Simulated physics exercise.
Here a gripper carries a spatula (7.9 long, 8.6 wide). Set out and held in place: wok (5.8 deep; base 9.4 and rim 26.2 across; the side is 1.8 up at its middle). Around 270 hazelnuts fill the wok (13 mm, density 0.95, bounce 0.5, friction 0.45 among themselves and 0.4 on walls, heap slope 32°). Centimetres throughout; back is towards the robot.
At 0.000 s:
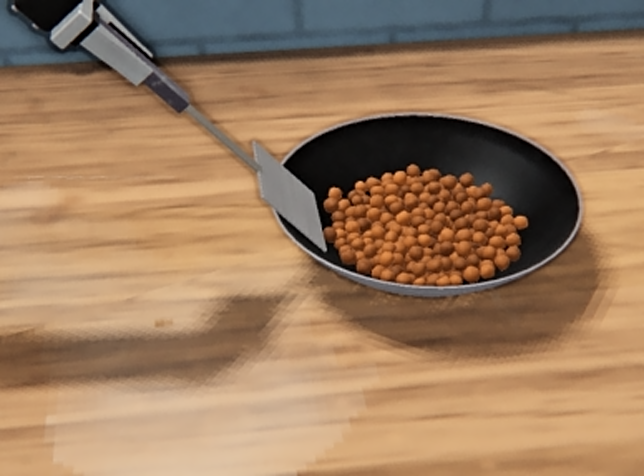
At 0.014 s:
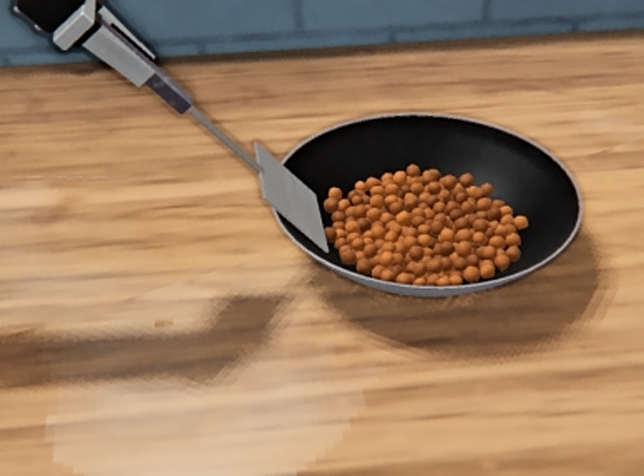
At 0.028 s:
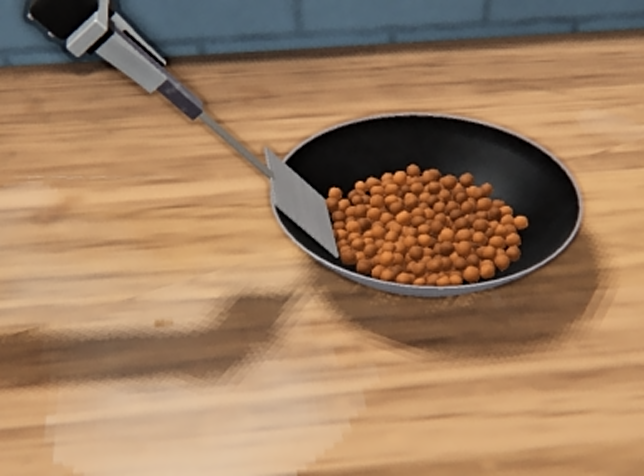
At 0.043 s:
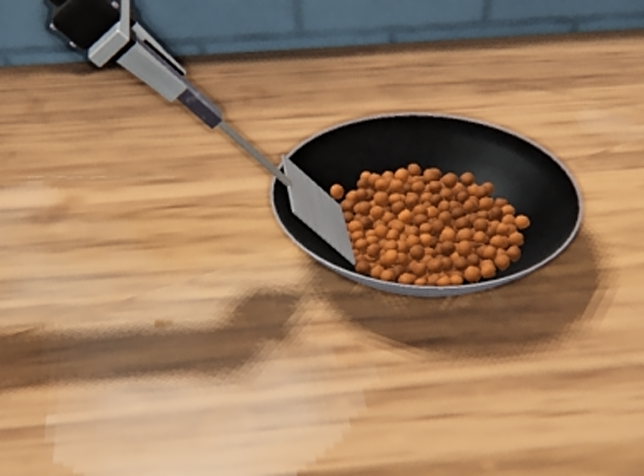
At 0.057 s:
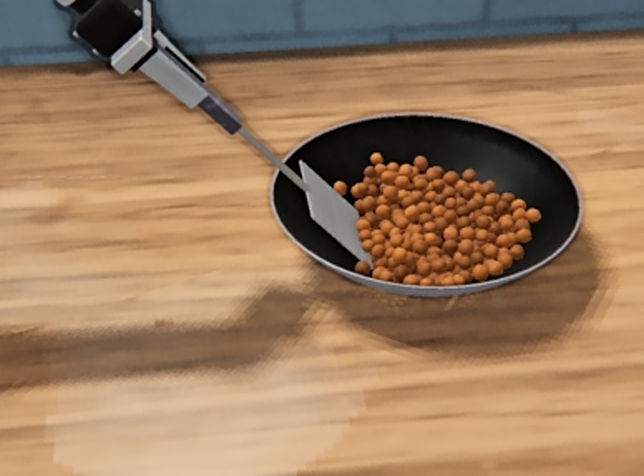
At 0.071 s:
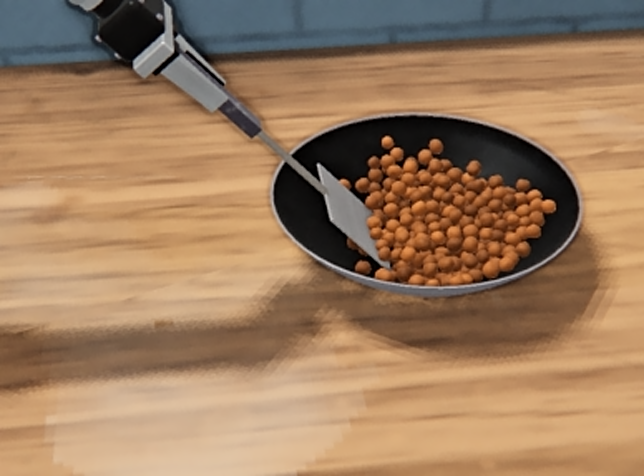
Spatula held by a robotic gripper sliding rightward into a black wok, pushing a heap of round brown hazelnuts across it.
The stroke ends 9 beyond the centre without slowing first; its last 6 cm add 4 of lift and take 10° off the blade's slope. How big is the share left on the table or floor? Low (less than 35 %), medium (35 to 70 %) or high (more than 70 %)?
A medium share, 35 to 70 %, ends on the table or floor.
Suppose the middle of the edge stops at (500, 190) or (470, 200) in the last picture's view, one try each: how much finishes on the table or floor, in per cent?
Some 30 and 15 per cent.
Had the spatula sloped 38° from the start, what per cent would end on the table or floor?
It would be near 45 per cent.
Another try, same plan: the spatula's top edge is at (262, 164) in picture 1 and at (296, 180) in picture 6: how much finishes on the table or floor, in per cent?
About 25 per cent.
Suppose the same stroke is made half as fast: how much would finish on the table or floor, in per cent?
In that case some 25 per cent.
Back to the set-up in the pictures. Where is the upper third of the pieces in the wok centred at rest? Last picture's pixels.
Around (502, 218).
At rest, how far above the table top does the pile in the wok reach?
Some 4.5 cm.
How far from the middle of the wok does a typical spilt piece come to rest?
Roughly 38 cm.
After 0.11 s, sloping 49°, highest piece 7 above the table; 272 in the wok.
After 0.15 s, sloping 46°, highest piece 9 above the table; 262 in the wok, 10 on the blade or in flight.
After 0.37 s, sloping 39°, highest piece 14 above the table; 125 in the wok, 70 on the table or floor, 77 on the blade or in flight.
After 1.42 s, sloping 39°, highest piece 4 above the table; 147 on the table or floor, 125 in the wok.
In the end, 147 on the table or floor, 125 in the wok. That is 54 % on the table or floor.
